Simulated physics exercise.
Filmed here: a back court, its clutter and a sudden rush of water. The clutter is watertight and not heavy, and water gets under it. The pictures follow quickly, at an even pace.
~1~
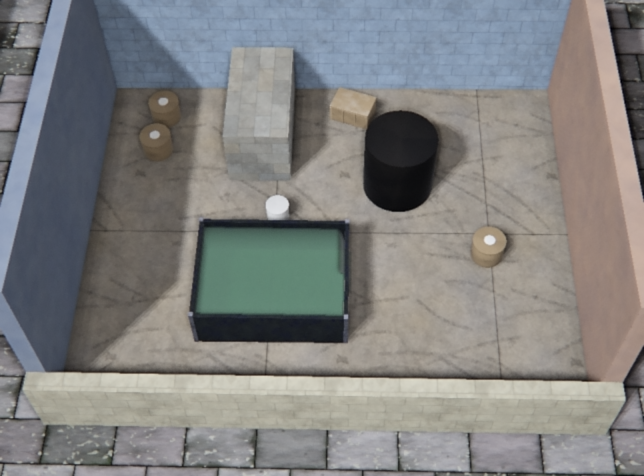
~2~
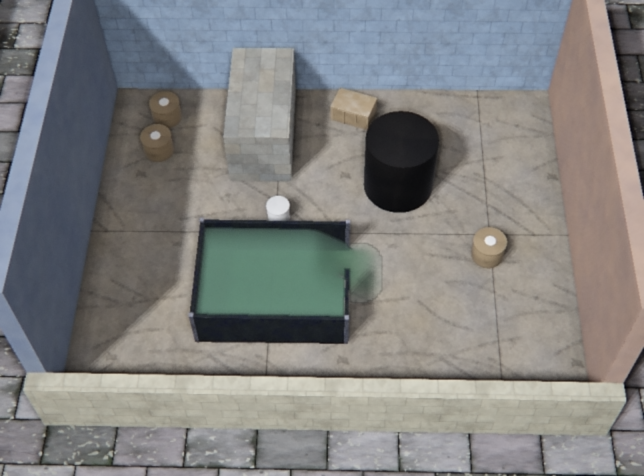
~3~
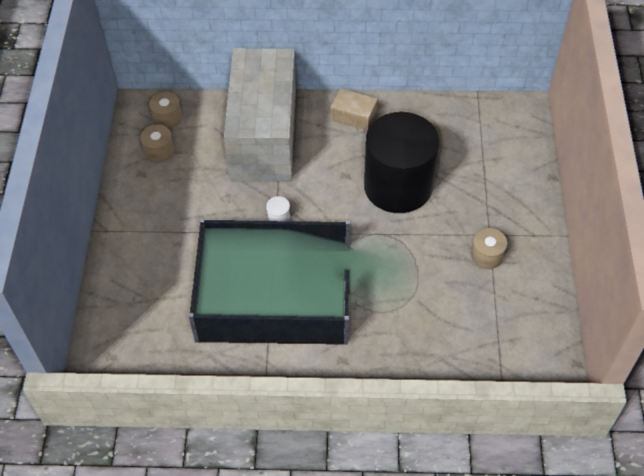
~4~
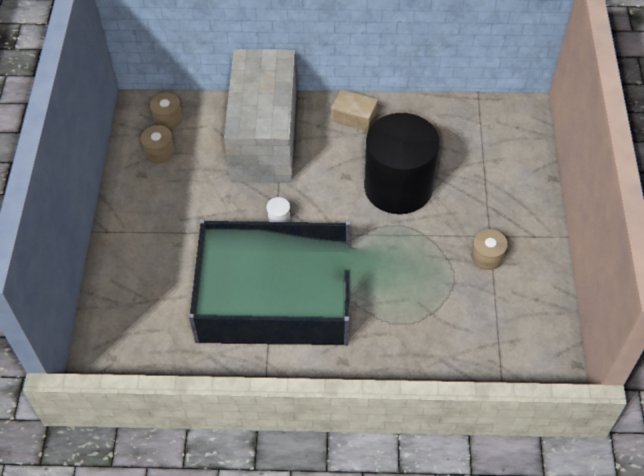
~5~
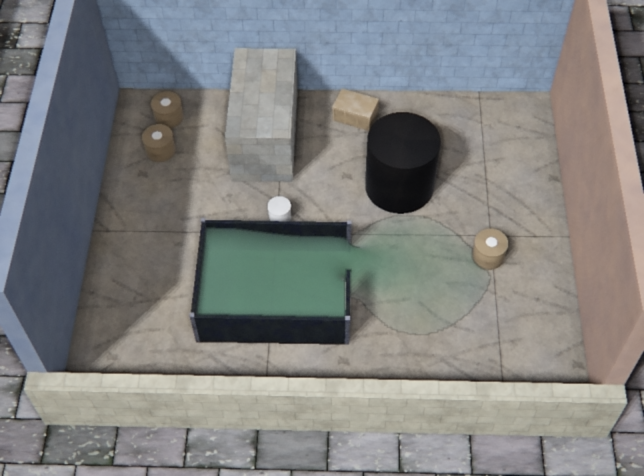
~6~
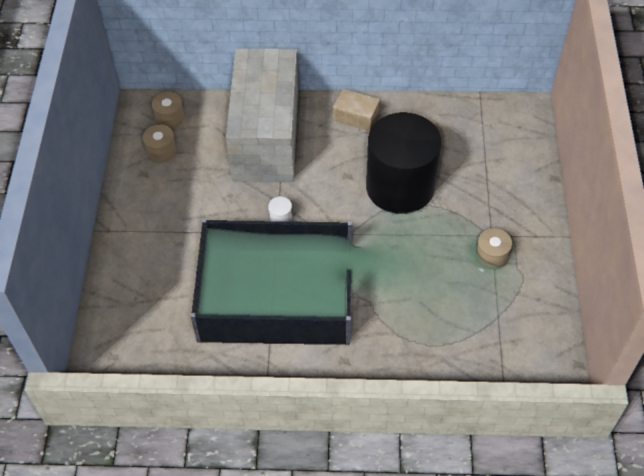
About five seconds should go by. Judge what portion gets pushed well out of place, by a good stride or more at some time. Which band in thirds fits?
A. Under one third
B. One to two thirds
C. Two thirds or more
A, under one third.
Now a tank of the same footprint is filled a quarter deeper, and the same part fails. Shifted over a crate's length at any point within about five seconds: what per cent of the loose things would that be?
40 per cent.
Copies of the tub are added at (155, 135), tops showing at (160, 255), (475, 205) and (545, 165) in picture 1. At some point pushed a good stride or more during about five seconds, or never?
Twin one: Barely shifts; twin two: Slides well clear; twin three: Slides well clear.
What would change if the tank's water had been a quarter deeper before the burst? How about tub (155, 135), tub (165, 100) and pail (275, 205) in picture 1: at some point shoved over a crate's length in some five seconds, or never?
In that order: Short of that, short of that, not that far.
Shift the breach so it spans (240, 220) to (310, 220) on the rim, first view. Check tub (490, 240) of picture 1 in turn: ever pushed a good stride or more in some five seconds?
Looking at how things go, I'd say it stopped short.
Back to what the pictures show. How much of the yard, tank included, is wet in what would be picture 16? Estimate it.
About 40 in a hundred.
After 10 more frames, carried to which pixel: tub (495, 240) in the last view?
(557, 212), roughly.
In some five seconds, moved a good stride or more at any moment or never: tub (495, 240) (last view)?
Goes that far.
A moment on, 0 of 5 are well off their spots; 0 afloat.
Next, 1 of 5 are well off their spots; 1 afloat.
Later, 1 of 5 are well off their spots; 1 afloat.
In the end, 1 of 5 are well off their spots, and 1 have been at some point; 1 afloat.
